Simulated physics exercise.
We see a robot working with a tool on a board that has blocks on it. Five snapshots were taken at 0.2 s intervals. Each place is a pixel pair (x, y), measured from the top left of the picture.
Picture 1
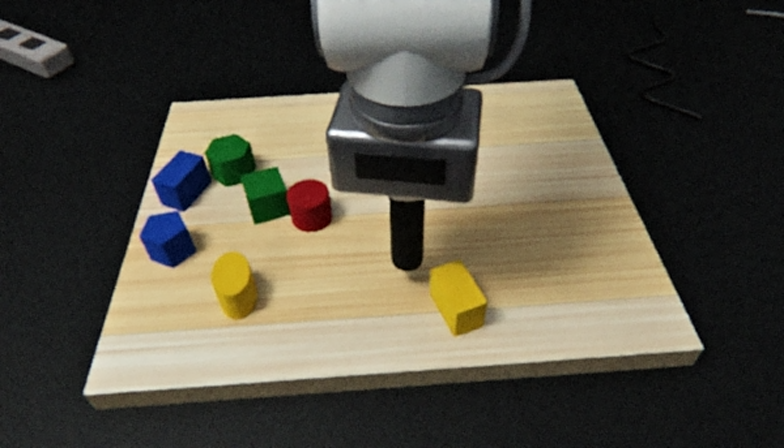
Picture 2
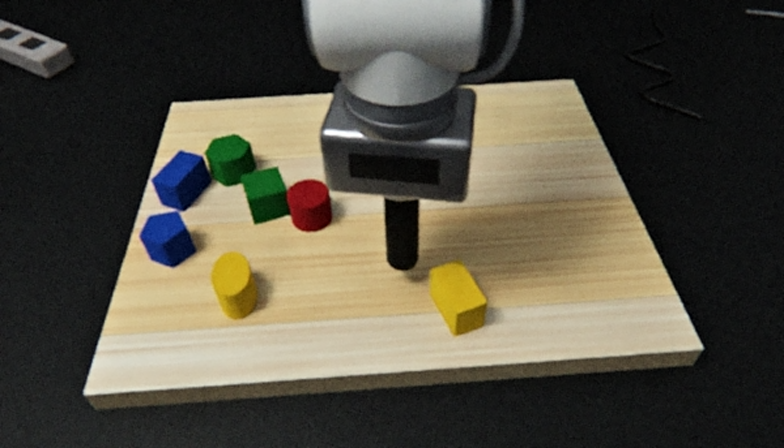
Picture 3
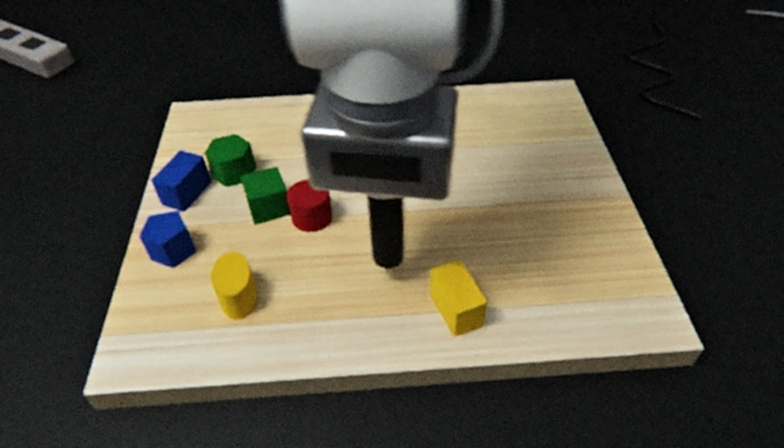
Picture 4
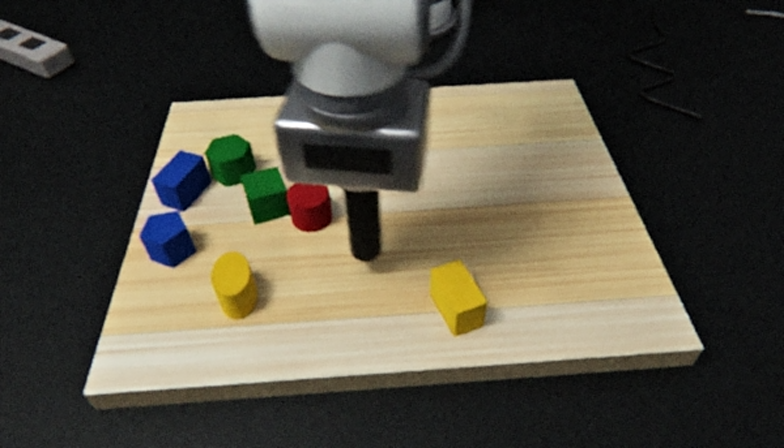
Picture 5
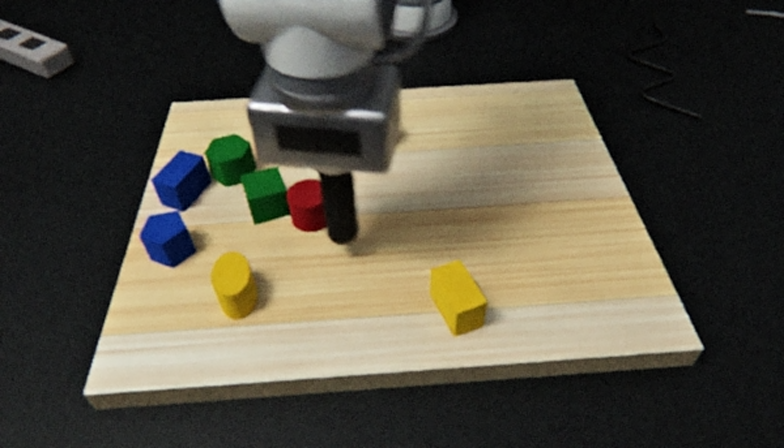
At the start, a robot arm holds a dark rod upright near the middle of a wooden board scattered with blue, green, red and yellow blocks. The arm moves left, slowly at first, then shifts left and slightly back until the rod is beside the red block, while the blocks stay still.
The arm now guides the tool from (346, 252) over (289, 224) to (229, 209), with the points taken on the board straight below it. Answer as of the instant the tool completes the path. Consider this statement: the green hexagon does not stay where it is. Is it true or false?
The statement is correct.
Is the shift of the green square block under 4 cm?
Final answer: No.
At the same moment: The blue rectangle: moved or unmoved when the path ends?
Here's my answer: The blue rectangle remains in position.
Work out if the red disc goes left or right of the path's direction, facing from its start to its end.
Right-hand side.
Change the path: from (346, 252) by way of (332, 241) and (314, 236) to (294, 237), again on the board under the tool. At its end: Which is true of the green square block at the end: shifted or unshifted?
When the path is over, the green square block has left its spot.
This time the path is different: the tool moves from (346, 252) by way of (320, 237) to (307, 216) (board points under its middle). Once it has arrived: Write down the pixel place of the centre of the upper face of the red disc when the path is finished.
Close to (299, 168).
On the path given first. One third of the way, tool at (305, 215); green square block at (255, 176), turned 25° anticlockwise; red disc at (300, 182).
Two thirds of the way, tool at (264, 200); green hexagon at (224, 145); green square block at (251, 167), turned 55° anticlockwise; red disc at (292, 173).
At the end, tool at (223, 191); blue rectangle not moved; green hexagon at (223, 135), turned 30° anticlockwise; green square block at (237, 158); red disc at (292, 173).
